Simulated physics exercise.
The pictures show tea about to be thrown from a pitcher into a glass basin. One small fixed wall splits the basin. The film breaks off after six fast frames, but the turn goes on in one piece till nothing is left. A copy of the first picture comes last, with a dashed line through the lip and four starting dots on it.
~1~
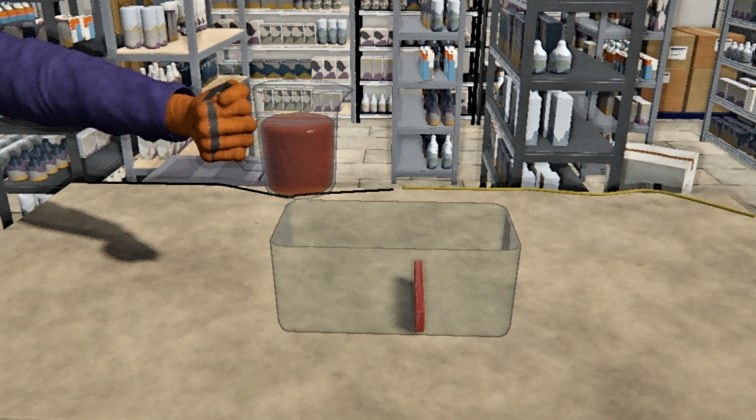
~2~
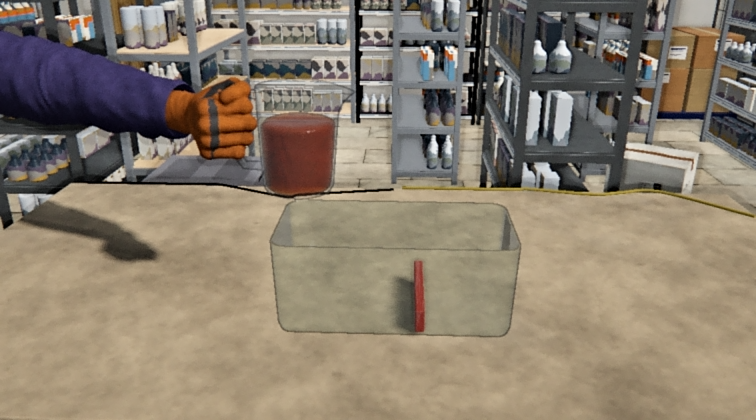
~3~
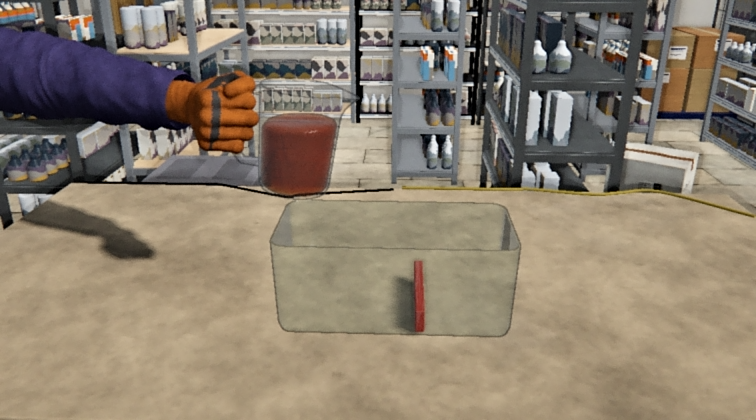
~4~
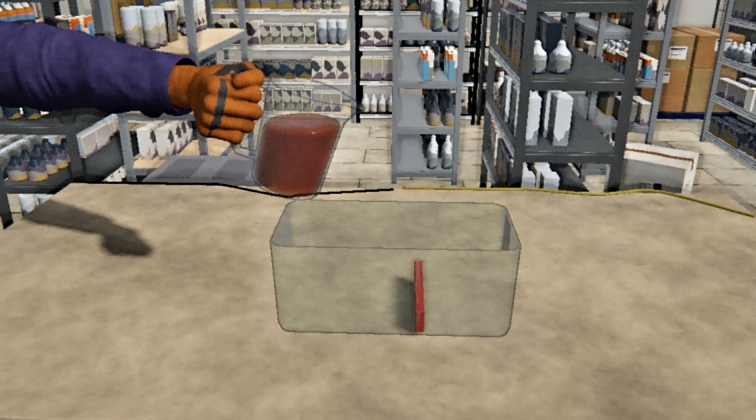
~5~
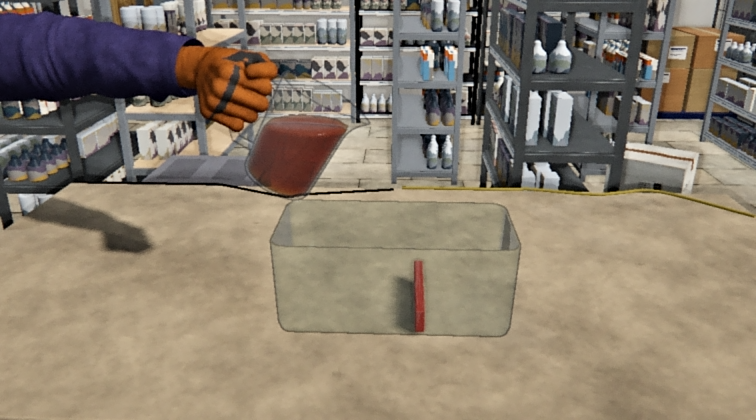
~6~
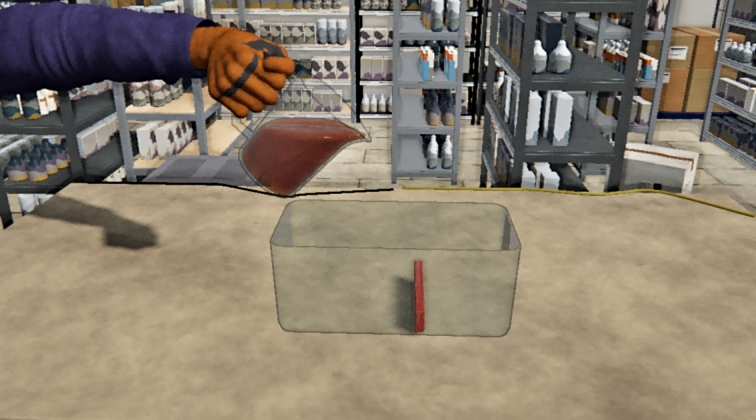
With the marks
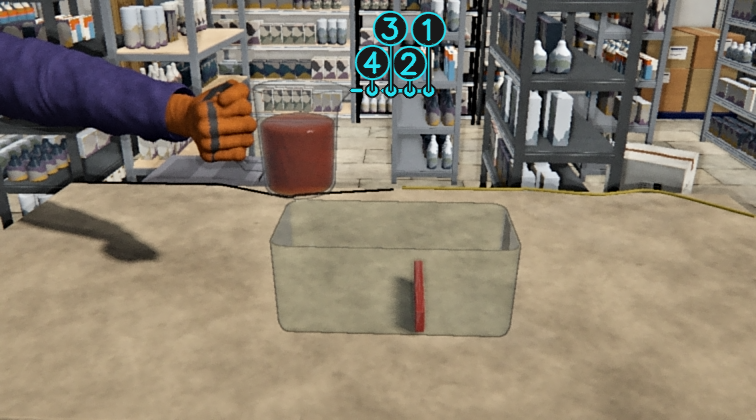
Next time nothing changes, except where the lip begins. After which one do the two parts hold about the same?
Go for 4.
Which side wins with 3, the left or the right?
More ends on the right.
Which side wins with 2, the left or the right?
More ends on the right.
On the marked copy, 1 at (428, 91); 2 at (409, 91); 3 at (390, 90); 4 at (372, 90).
If 1 is chosen, about 28 % ends left of the wall and 70 % right of it.
If 2 is chosen, about 16 % ends left of the wall and 82 % right of it.
If 3 is chosen, about 28 % ends left of the wall and 71 % right of it.
If 4 is chosen, about 54 % ends left of the wall and 46 % right of it.
